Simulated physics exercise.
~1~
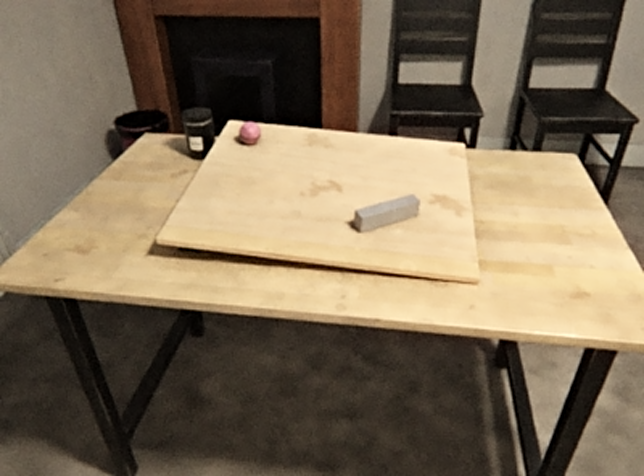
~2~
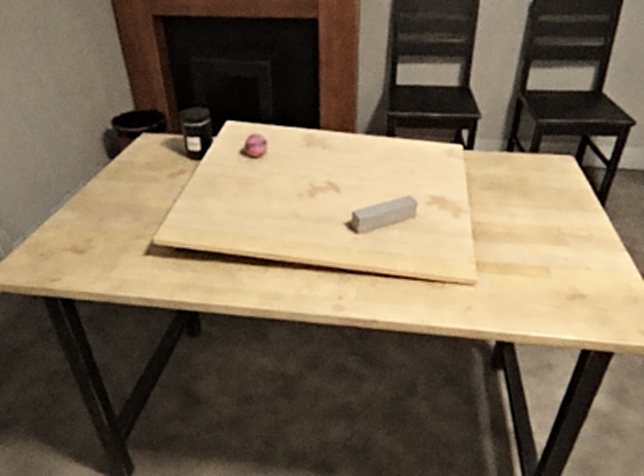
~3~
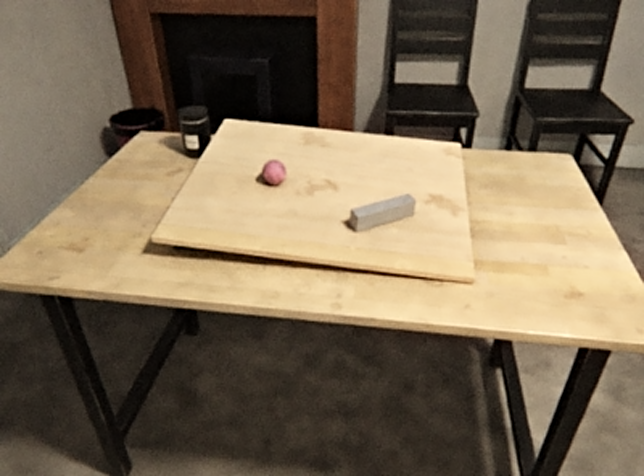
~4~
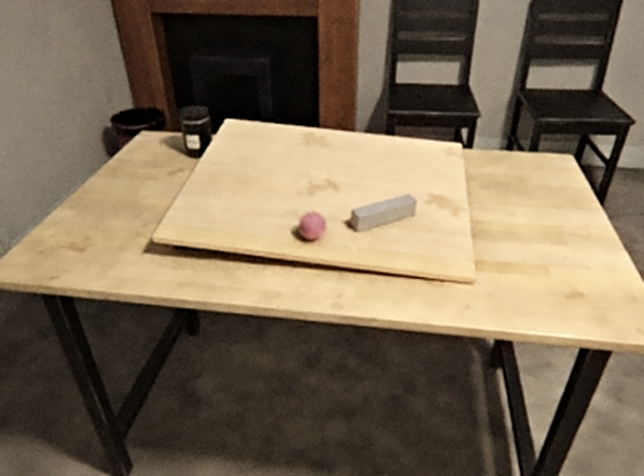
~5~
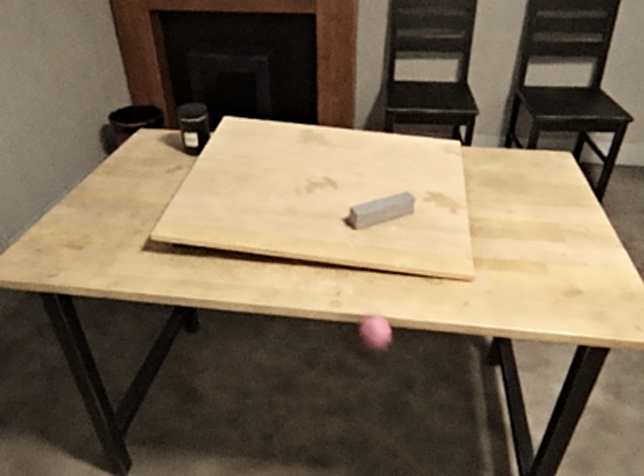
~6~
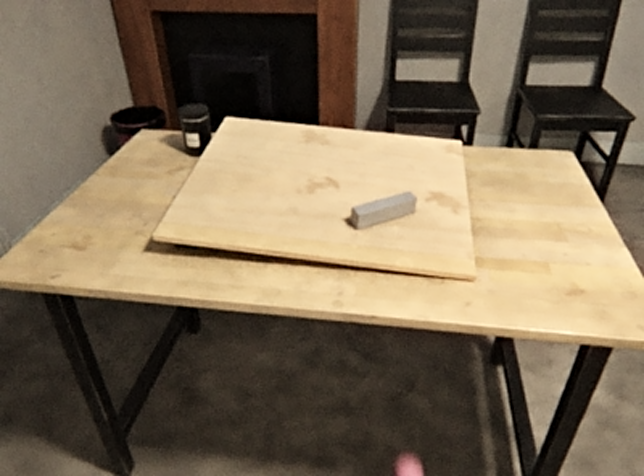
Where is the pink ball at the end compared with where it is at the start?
At the start the pink ball is near the far left corner of the tilted board. At the end it is off the board and below the front edge of the table, farther to the right and partly out of view at the bottom.
At the start, a pink ball sits near the far left corner of a tilted wooden board on a table, with a black jar behind the board and a grey block fixed on its right half. The ball begins to roll towards the viewer, drifting to the right. It picks up speed and passes to the left of the grey block. It then leaves the board over the near edge and drops past the front of the table. At the end, only part of the ball shows low in the view, while the jar and board remain in place.
